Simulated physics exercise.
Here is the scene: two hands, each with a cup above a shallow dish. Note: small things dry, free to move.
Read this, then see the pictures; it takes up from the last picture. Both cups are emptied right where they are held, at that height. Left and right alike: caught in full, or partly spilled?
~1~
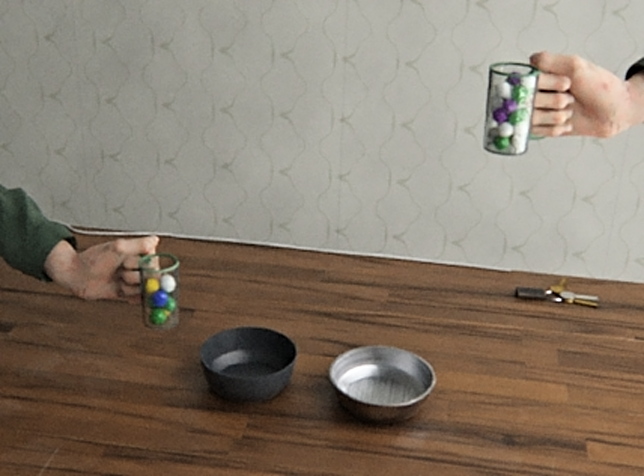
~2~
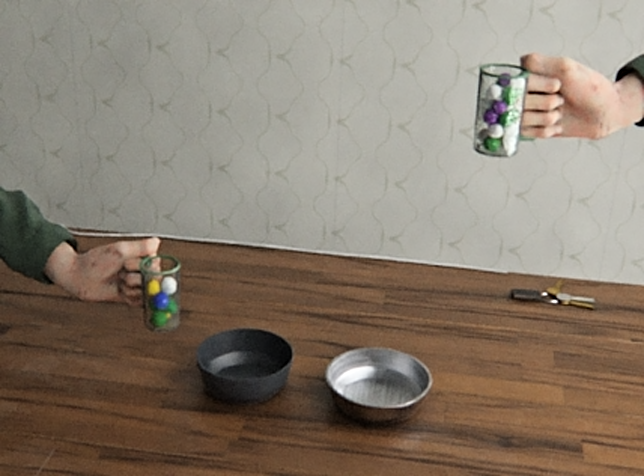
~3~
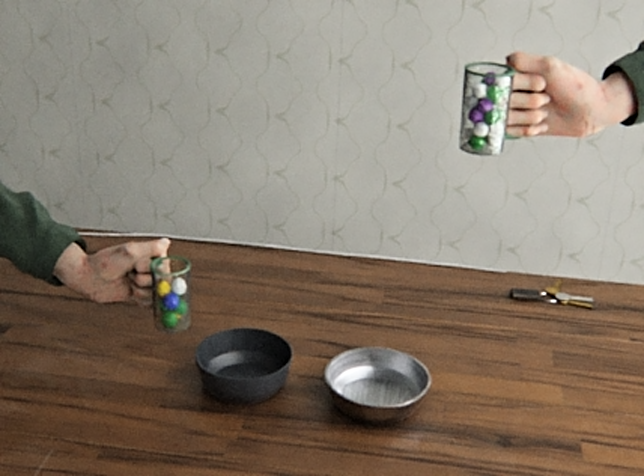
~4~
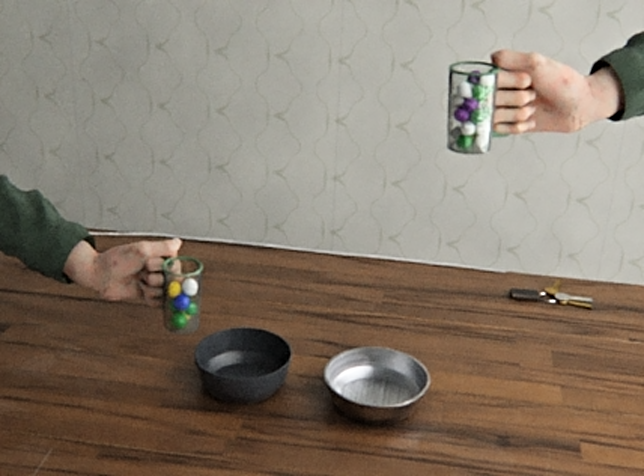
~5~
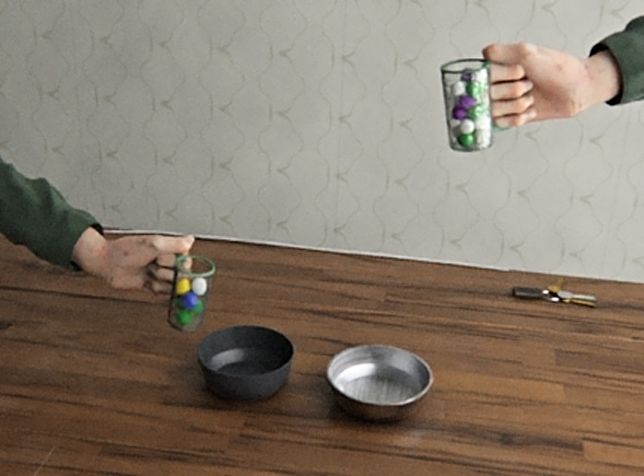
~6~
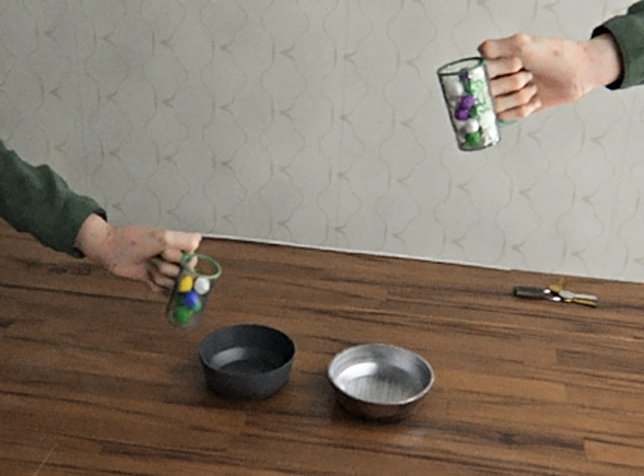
Left dish: No spills, right: Spillage.
Then, 0.37 s after the last picture, left, all still in the cup; right, all still in the cup.
Then, 0.83 s after the last picture, left, all still in the cup; right, all still in the cup.
Then, 1.33 s after the last picture, left, about two thirds still in the cup, about a quarter in the dish, a small part in the air; right, most still in the cup, about a quarter in the air.
By the end, left, all in the dish, none outside the dish; right, about a third in the dish, about two thirds outside the dish.
